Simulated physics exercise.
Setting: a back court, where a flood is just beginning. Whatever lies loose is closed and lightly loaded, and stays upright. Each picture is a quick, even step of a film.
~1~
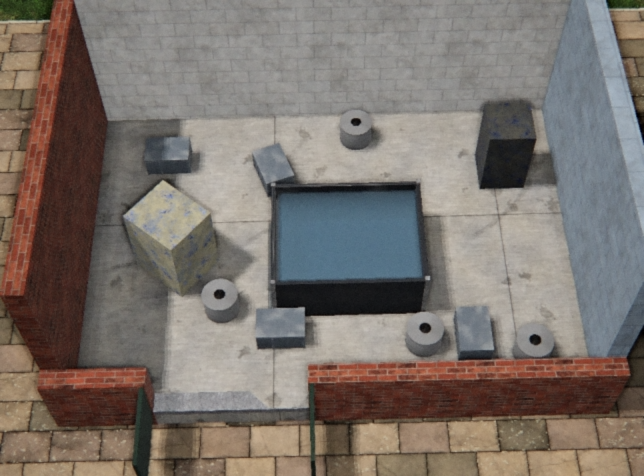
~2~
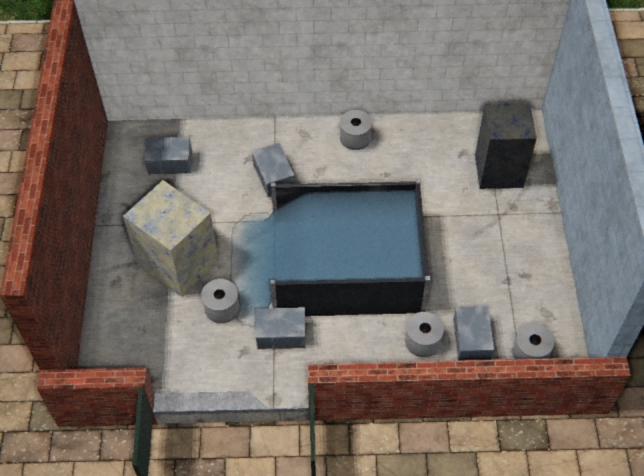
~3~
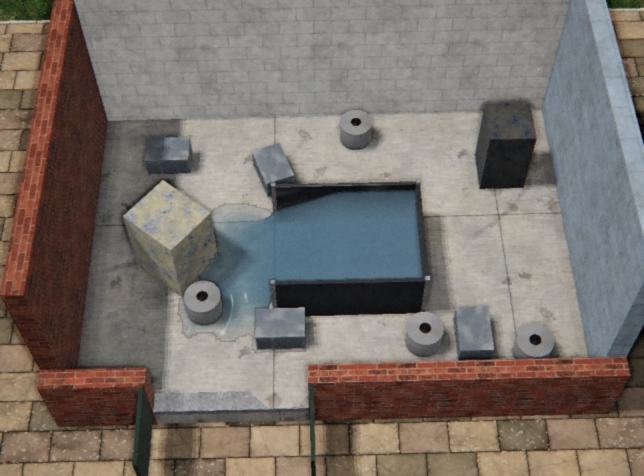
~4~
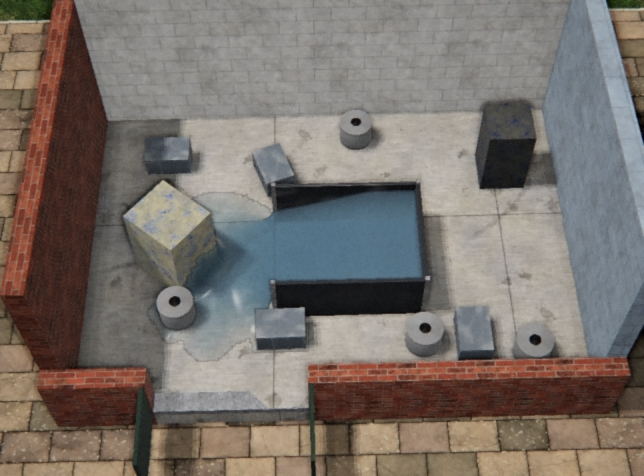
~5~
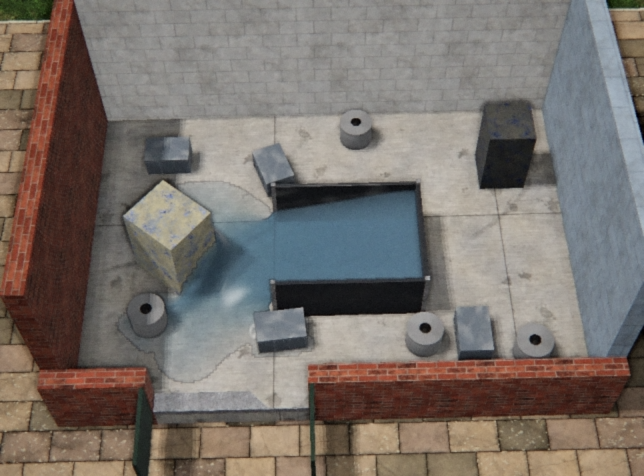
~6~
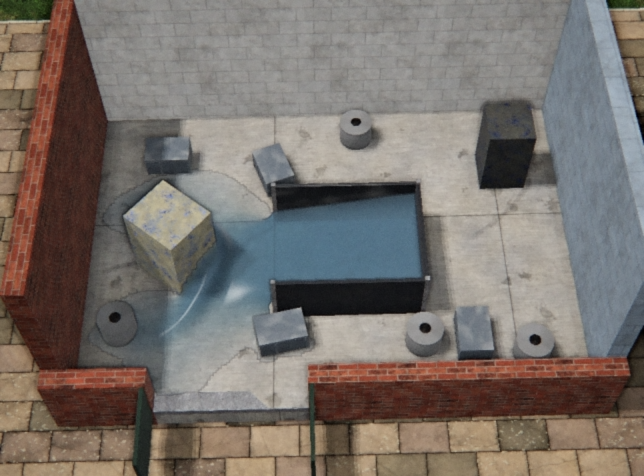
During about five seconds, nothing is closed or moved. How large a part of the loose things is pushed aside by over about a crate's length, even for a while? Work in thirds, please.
That share lands between a third and two thirds.
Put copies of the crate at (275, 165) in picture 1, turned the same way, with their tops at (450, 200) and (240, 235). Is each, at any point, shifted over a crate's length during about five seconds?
The first largely stays; the second relocated.
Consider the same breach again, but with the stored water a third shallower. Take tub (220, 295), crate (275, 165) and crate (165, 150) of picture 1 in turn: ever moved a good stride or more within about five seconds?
Taking each in turn, the answer is did it, came up short, did it.
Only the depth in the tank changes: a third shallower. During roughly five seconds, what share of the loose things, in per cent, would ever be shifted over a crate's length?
Estimate: Around 20 in a hundred.
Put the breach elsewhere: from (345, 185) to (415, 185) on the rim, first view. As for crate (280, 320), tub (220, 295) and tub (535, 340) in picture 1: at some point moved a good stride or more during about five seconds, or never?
Taking them in order, short of it, short of it, covered the distance.
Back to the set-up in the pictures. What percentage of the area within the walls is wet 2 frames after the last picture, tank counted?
35 in a hundred, roughly.
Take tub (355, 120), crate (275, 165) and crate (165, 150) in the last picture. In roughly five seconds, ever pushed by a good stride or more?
Going through them in order: First got well clear, second got well clear, third got well clear.
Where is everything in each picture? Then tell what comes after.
A tub at (220, 294), on the bottom; a crate at (281, 322) rests on the ground; 0 of 8 have shifted, in the first frame.
A tub at (220, 294), on the bottom; a crate at (281, 322), on the bottom; 0 of 8 have shifted, in the second frame.
A tub at (202, 296) rests on the ground, close to its start; a crate at (281, 322) rests on the ground; 1 of 8 have shifted, in the third frame.
A tub at (175, 301), on the bottom, a stride from its start; a crate at (281, 323) rests on the ground; 1 of 8 have shifted, in the fourth frame.
A tub at (146, 309) rests on the ground, a stride from its start; a crate at (281, 324), on the bottom; 1 of 8 have shifted, in the fifth frame.
A tub at (115, 317), on the bottom, a stride from its start; a crate at (281, 326) rests on the ground, close to its start; 2 of 8 have shifted, in the sixth frame.
A moment on, 1 of 8 are well off their spots; 1 afloat.
Next, 2 of 8 are well off their spots; 2 afloat.
Later, 2 of 8 are well off their spots; 2 afloat.
In the end, 4 of 8 are well off their spots, and 4 have been at some point; 3 afloat.
